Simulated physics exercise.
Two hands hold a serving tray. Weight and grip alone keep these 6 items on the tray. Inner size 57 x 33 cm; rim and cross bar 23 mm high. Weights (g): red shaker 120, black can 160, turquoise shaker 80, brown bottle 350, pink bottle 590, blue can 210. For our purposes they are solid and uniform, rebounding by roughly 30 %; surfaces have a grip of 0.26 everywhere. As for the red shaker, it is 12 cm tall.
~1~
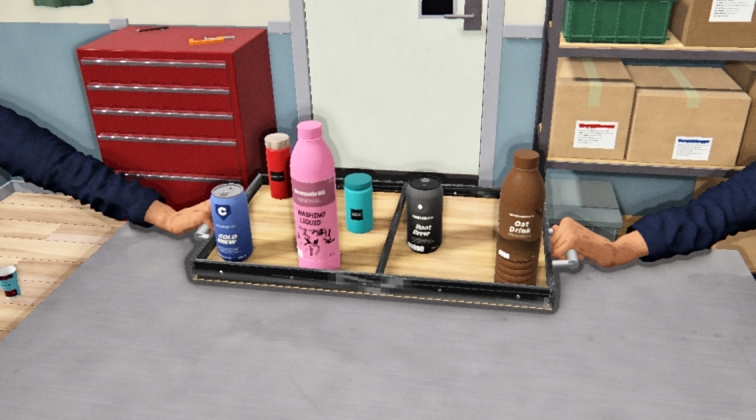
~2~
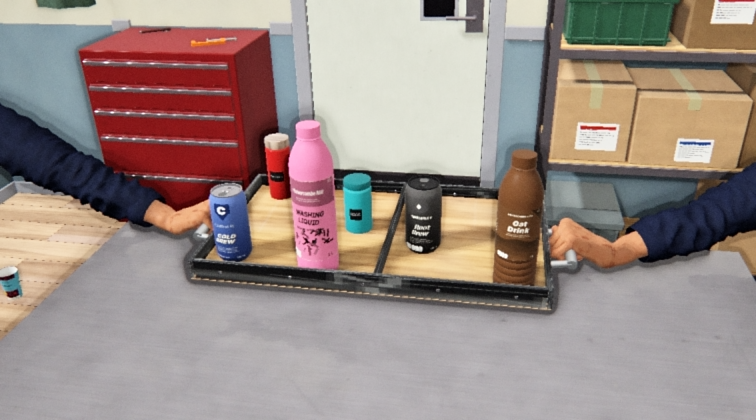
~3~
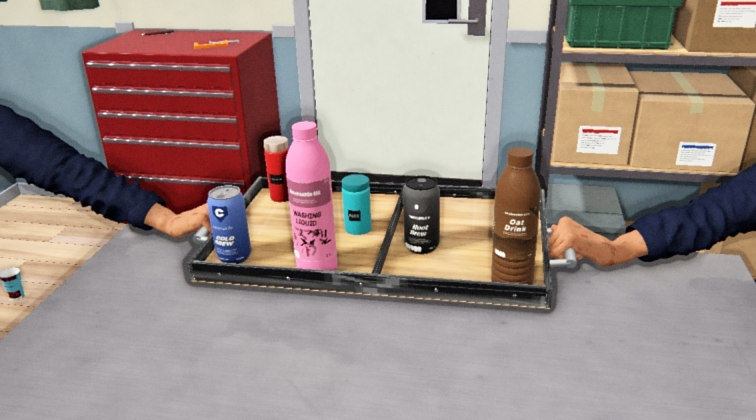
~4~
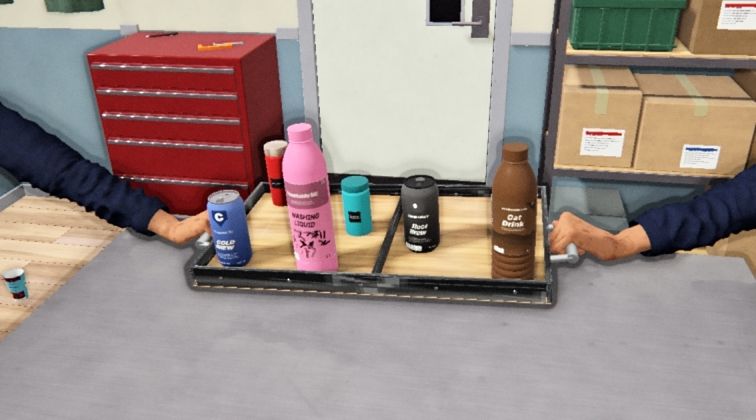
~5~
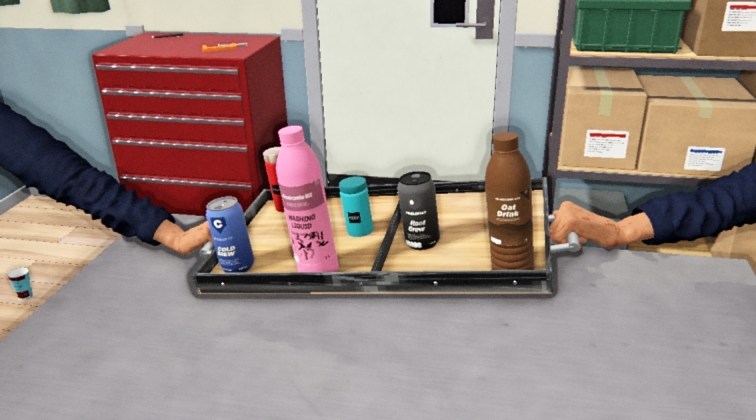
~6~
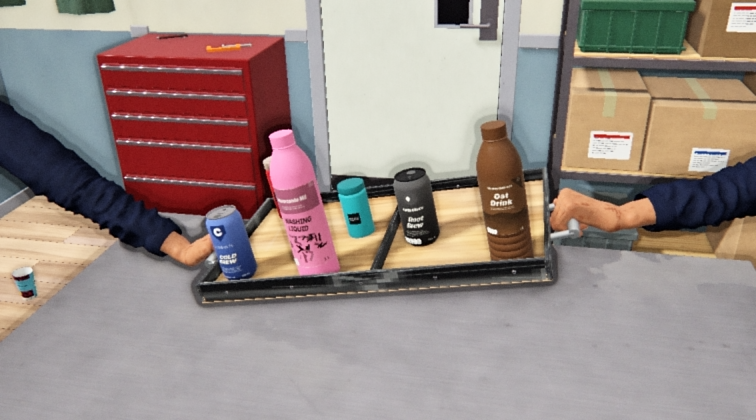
In a workshop, two hands gradually tilt a tray of drink containers down to the left.
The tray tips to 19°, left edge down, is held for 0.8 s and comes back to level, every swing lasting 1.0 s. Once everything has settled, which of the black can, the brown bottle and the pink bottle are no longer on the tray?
Black can: Still on it, brown bottle: Still on it, pink bottle: No longer on it.
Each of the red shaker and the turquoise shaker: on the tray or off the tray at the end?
Red shaker: In bounds; turquoise shaker: Out of bounds.
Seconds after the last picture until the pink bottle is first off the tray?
Answer: Near 1.0 s.
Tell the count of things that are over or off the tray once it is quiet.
My answer is 4.
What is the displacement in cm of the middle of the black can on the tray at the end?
2 cm.
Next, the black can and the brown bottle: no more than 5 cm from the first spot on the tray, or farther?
First the black can: It stays in position; then the brown bottle: It departs its position.
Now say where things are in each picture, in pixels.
In the first picture, tray level; black can (425, 215); brown bottle (520, 222); pink bottle (315, 200).
In the second picture, tray level; blue can (231, 224); red shaker (280, 167).
In the third picture, tray at 1°, left edge down; turquoise shaker (357, 205); blue can (230, 226).
In the fourth picture, tray at 3°, left edge down; red shaker (280, 173); turquoise shaker (357, 206).
In the fifth picture, tray at 7°, left edge down; blue can (231, 236).
In the sixth picture, tray at 11°, left edge down; black can (417, 208); brown bottle (503, 195); pink bottle (301, 207).
Then, 0.70 s on from there, tray at 19°, left edge down; brown bottle moved 12 cm near (413, 195); pink bottle moved 11 cm near (238, 229); black can moved 2 cm near (397, 206).
Then, 1.10 s on from there, tray at 19°, left edge down; pink bottle and blue can now off the tray; brown bottle on its side near (320, 255); black can moved 2 cm near (397, 206).
Then, 1.30 s on from there, tray at 19°, left edge down; turquoise shaker now off the tray; brown bottle on its side near (268, 273); black can moved 2 cm near (397, 206).
Then, 1.80 s on from there, tray at 8°, left edge down; brown bottle on its side near (266, 257); black can moved 2 cm near (405, 211); red shaker moved 3 cm.
In the end, off the tray, turquoise shaker, pink bottle and blue can; toppled on the tray, brown bottle; the other 2 under 5 cm from the start. At the end, from the last picture's camera, black can near (411, 215), brown bottle near (266, 244).
